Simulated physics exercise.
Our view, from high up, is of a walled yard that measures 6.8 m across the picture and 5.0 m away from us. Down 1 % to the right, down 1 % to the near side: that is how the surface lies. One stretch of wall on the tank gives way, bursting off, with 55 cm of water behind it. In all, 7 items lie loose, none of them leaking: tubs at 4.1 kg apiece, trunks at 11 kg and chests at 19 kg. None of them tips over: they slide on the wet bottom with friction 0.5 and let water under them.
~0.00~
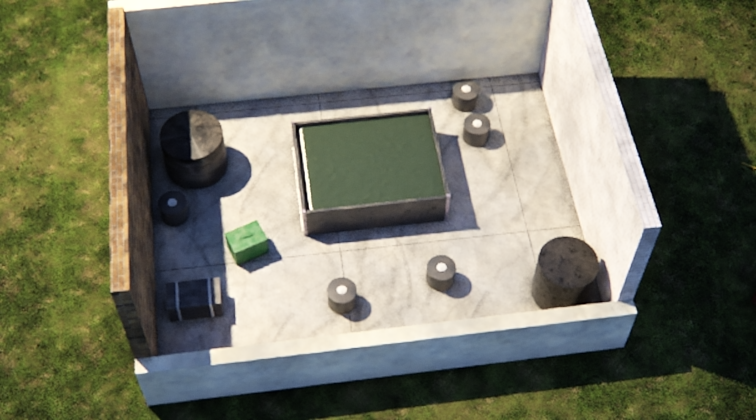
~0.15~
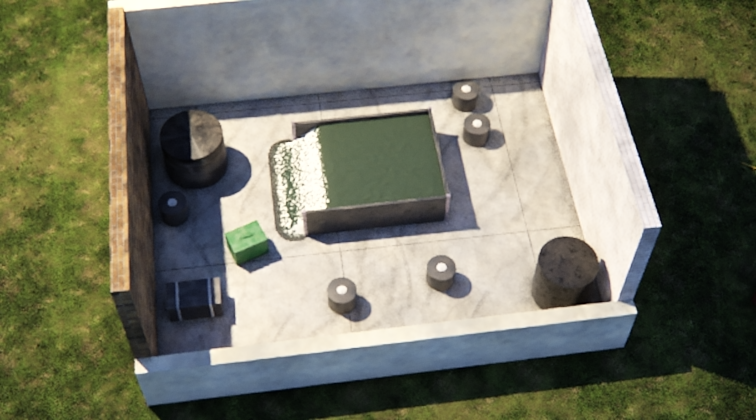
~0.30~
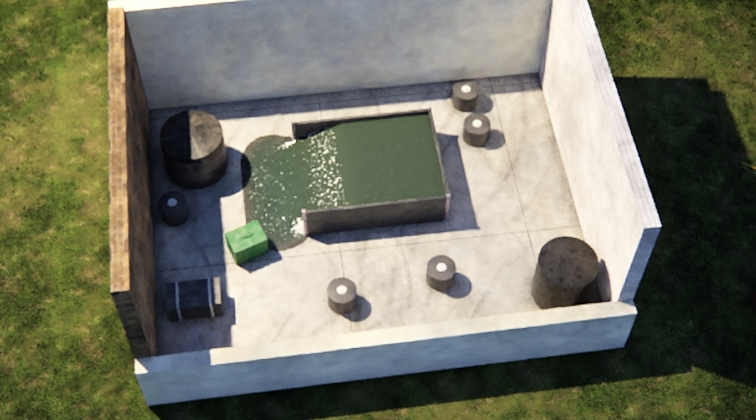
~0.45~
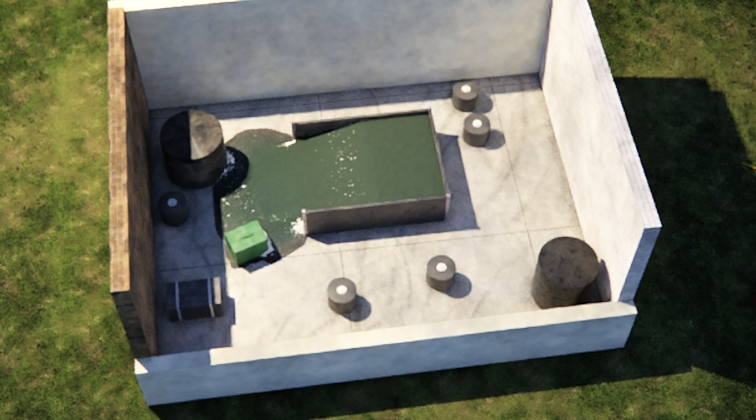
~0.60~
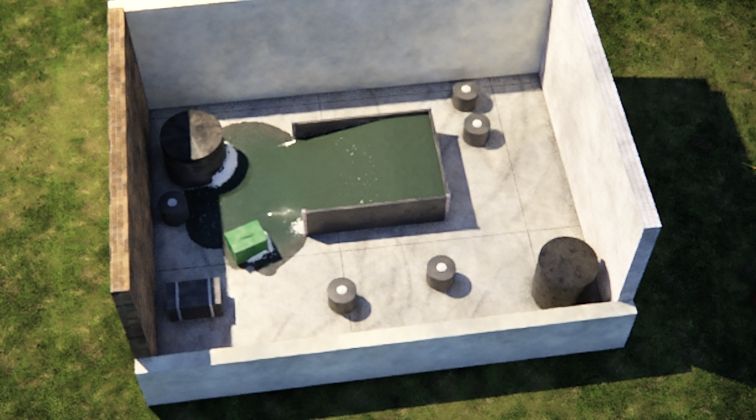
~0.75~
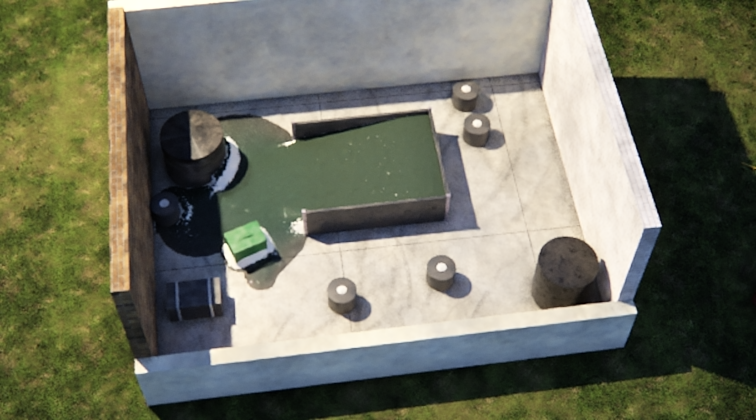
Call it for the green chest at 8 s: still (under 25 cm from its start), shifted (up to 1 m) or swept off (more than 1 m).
Swept off.
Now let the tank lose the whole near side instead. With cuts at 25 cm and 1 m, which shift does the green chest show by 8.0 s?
With that failure, the green chest remains in position.
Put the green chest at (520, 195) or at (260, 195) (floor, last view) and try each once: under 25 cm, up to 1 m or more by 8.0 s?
I'd say it drifts a short distance on the first try and it lands far off on the second.
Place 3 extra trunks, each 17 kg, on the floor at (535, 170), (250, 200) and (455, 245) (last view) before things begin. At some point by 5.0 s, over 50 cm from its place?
Note, same order as listed: Inside the limit, beyond the limit, inside the limit.
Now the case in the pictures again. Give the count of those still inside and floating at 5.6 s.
At that point I count 4.
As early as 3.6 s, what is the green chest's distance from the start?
Displacement near 150 cm.
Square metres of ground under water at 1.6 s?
I'd estimate close to 13 m2.
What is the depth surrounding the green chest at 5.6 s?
Somewhere close to 3 cm.
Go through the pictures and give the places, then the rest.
The green chest at (246, 236) rests on the ground; 3.7 m2 under water; 0 of 7 have shifted, in the first picture.
The green chest at (246, 236) rests on the ground; 4.6 m2 under water; 0 of 7 have shifted, in the second picture.
The green chest at (246, 236) rests on the ground; water covers 5.6 m2; 0 of 7 have shifted, in the third picture.
The green chest at (246, 236), on the bottom; 6.7 m2 under water; 0 of 7 have shifted, in the fourth picture.
The green chest at (246, 236) rests on the ground; 7.7 m2 under water; 0 of 7 have shifted, in the fifth picture.
The green chest at (245, 237), on the bottom; 8.6 m2 under water; 1 of 7 have shifted, in the sixth picture.
After 1.6 s the green chest is near (205, 262), 0.7 m from its start, aground; 1 afloat.
After 3.6 s the green chest is near (238, 319), 1.5 m from its start, afloat; 3 afloat.
After 5.6 s the green chest is near (368, 258), 1.9 m from its start, aground; 4 afloat.
After 8.0 s the green chest is near (369, 257), 1.9 m from its start, aground; 6 afloat.
